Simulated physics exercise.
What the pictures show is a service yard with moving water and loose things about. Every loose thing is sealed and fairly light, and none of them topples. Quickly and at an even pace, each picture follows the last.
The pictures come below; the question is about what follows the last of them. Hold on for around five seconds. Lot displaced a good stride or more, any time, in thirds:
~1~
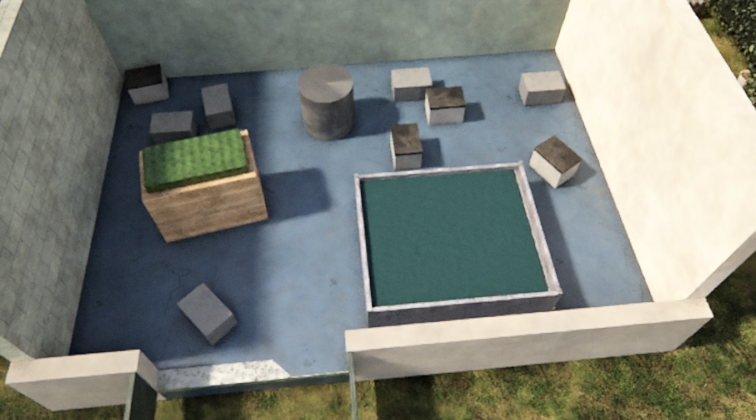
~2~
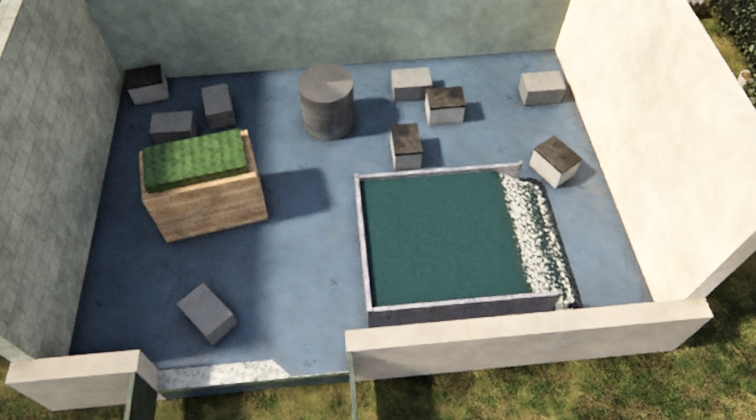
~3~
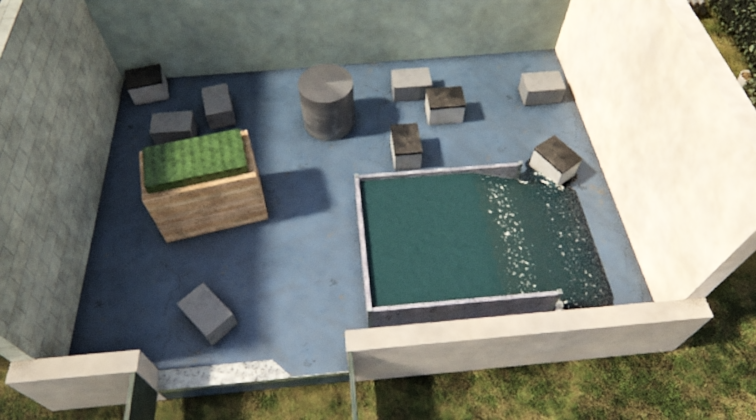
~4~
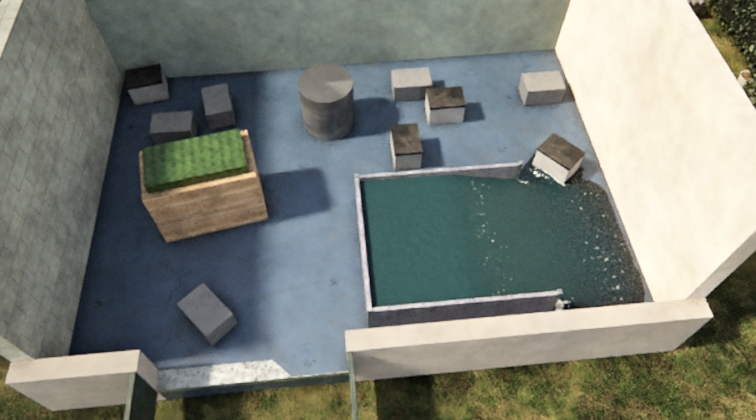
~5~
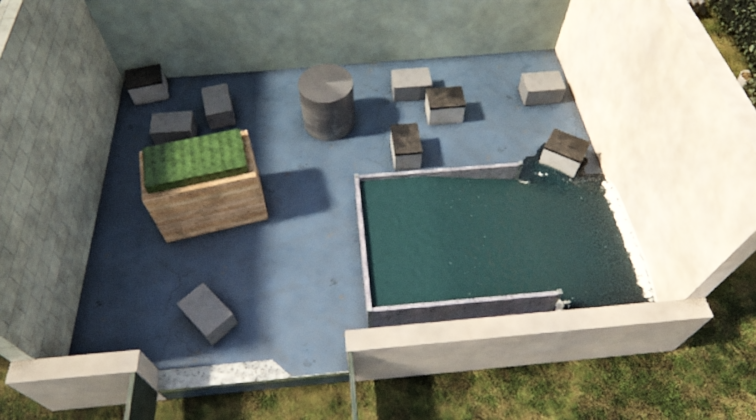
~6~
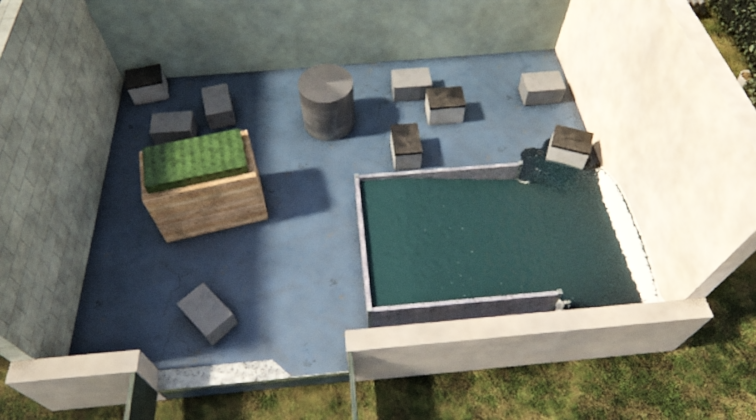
1/3 to 2/3.
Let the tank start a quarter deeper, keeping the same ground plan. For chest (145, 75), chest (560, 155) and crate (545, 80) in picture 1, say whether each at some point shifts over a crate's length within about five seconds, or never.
In turn: Less than that, swept aside, pushed that far.
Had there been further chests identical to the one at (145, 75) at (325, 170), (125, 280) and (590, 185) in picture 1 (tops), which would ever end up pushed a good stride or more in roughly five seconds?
Results - 1: Doesn't go far; 2: Doesn't go far; 3: Ends up far away.
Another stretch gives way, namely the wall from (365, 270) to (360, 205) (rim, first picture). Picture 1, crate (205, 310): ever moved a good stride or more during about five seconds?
As for this one, it went the full distance.
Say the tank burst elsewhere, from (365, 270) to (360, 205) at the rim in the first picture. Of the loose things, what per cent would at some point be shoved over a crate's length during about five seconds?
Near 10 in a hundred.
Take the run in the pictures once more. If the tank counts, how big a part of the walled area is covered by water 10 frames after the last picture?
About 30 in a hundred.
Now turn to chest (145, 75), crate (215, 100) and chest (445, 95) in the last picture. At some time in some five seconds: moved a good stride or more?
Object by object as listed: Falls short, falls short and travels that far.
A moment on, 1 of 10 are well off their spots; 0 afloat.
Next, 1 of 10 are well off their spots; 1 afloat.
Later, 2 of 10 are well off their spots; 2 afloat.
In the end, 4 of 10 are well off their spots, and 4 have been at some point; 3 afloat.
